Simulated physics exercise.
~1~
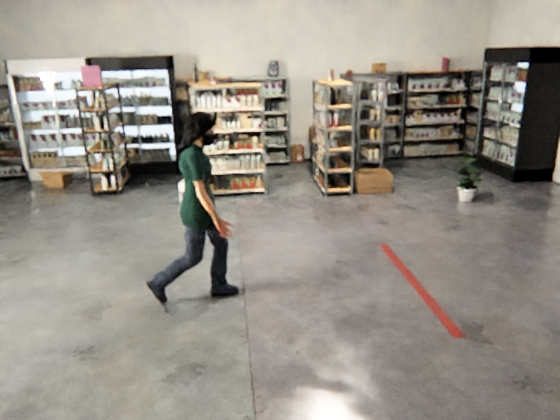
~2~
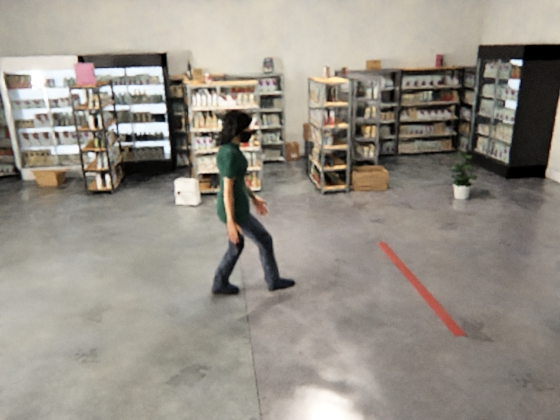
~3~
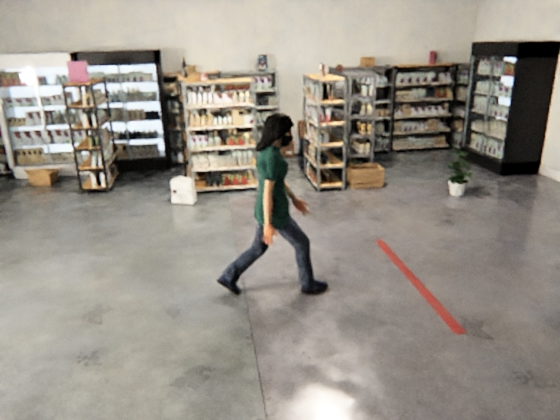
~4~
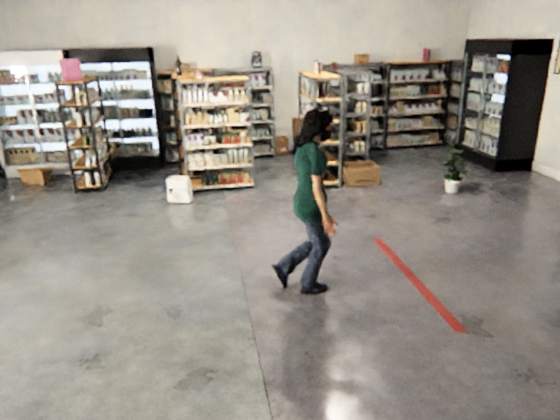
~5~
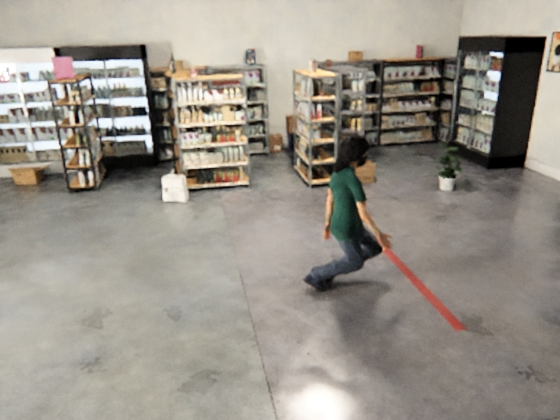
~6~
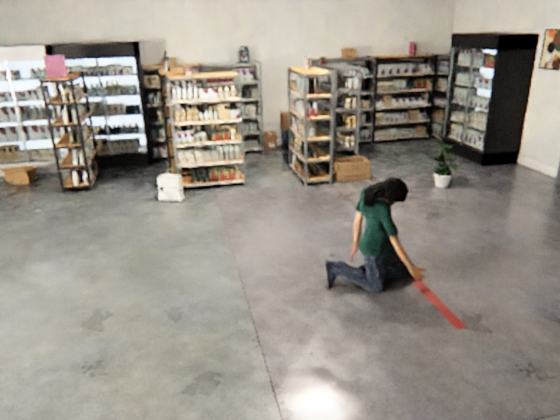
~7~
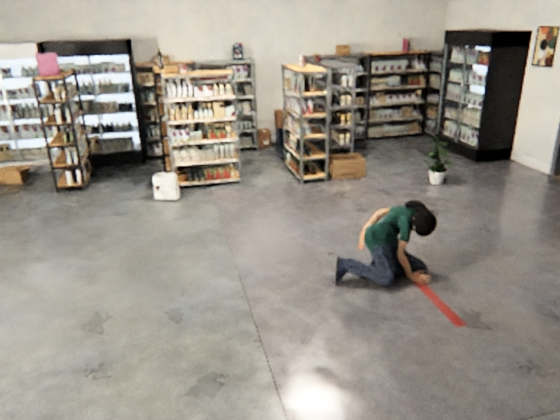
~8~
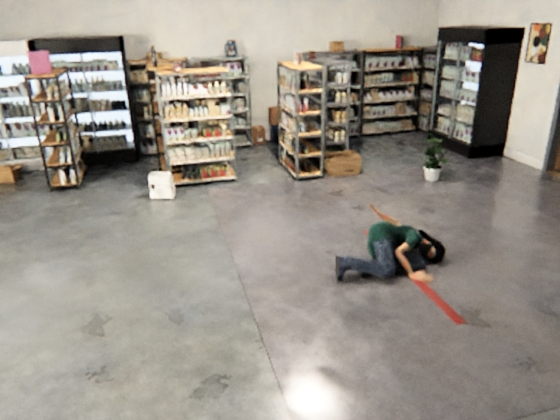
The clip opens on a shopper in a green shirt and dark trousers walking to the right across a grey floor, with stocked shelves along the back wall and a strip of red tape ahead. The view drifts slightly sideways as the shopper strides closer to the tape. Near it, the shopper bends the knees and leans forward, then sinks to a kneel, reaching down toward the floor. The torso folds lower, hands near the tape. It ends with the shopper slumped forward low to the floor, head and chest past the tape, hips still short of it.
